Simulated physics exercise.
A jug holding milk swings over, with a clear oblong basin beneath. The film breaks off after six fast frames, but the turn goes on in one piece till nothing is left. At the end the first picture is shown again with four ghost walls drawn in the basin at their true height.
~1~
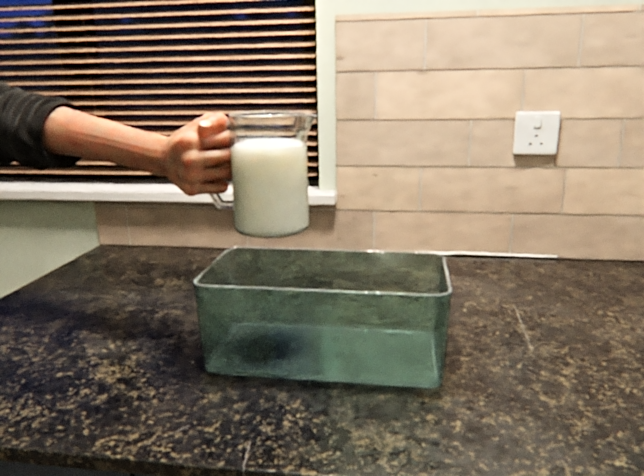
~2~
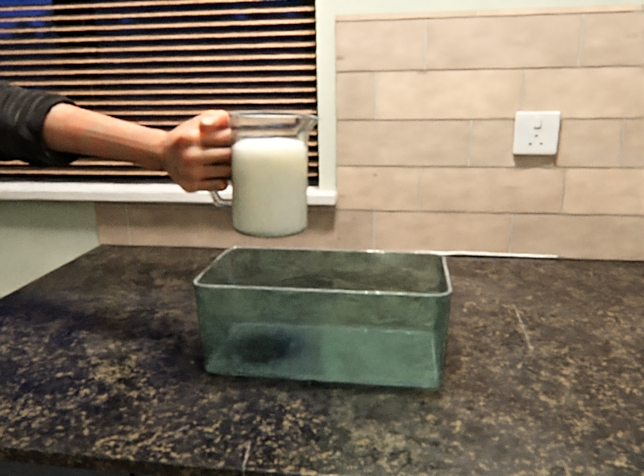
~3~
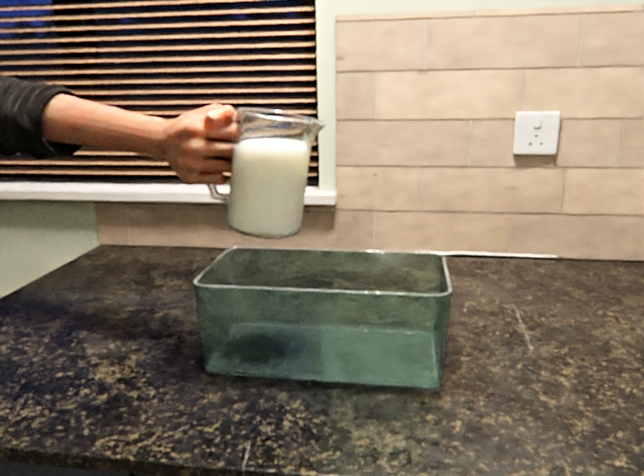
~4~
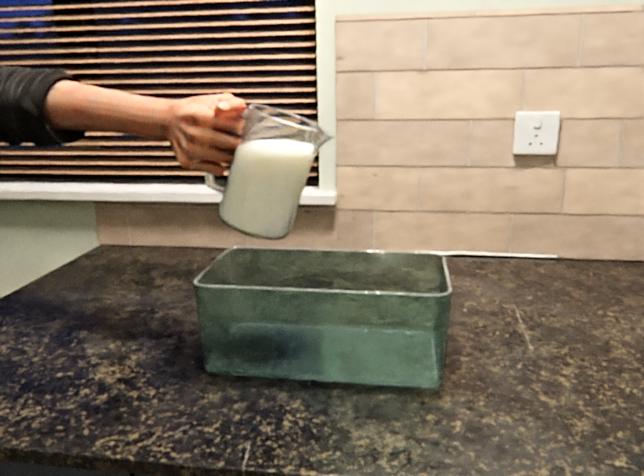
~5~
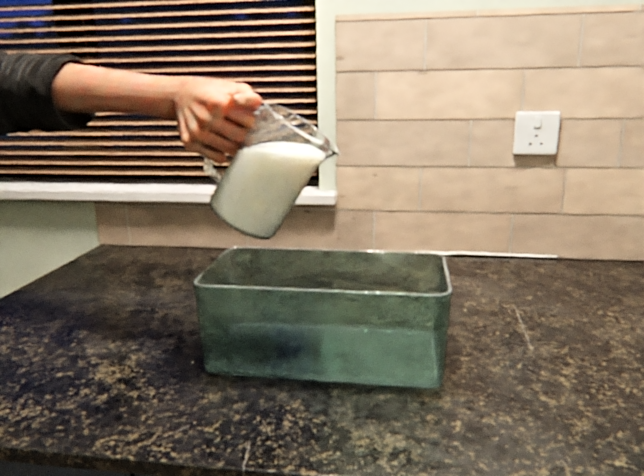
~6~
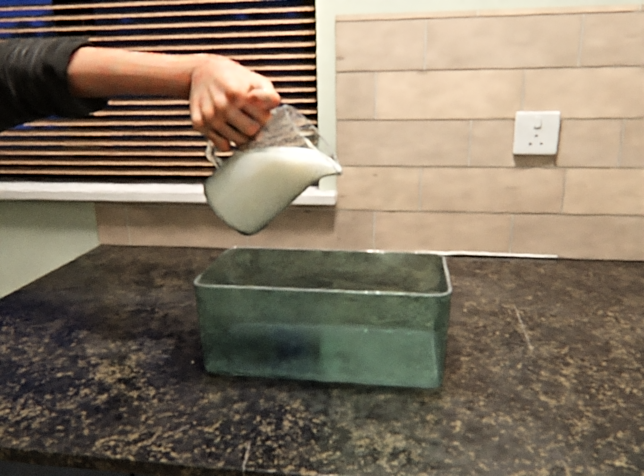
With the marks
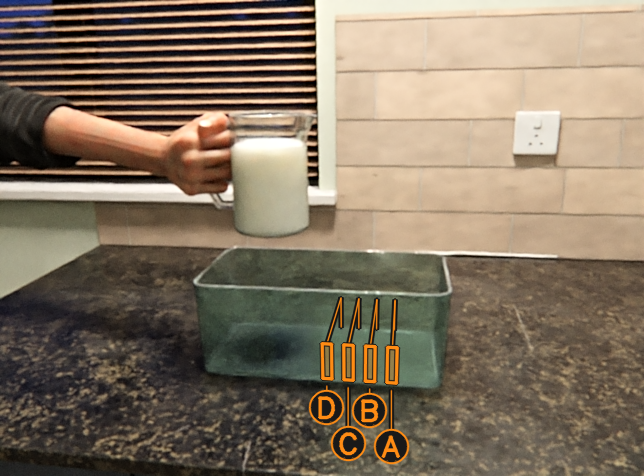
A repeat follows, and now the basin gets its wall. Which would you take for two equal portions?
Place B.
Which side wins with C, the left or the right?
The right one.
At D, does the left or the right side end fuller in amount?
More ends on the right.
On the marked copy, A at (391, 390); B at (369, 388); C at (348, 387); D at (326, 385).
With A, about 89 % ends left of the wall and 7 % right of it; 4 % is lost outside.
With B, about 50 % ends left of the wall and 49 % right of it.
With C, about 10 % ends left of the wall and 87 % right of it.
With D, about 7 % ends left of the wall and 90 % right of it; 3 % is lost outside.
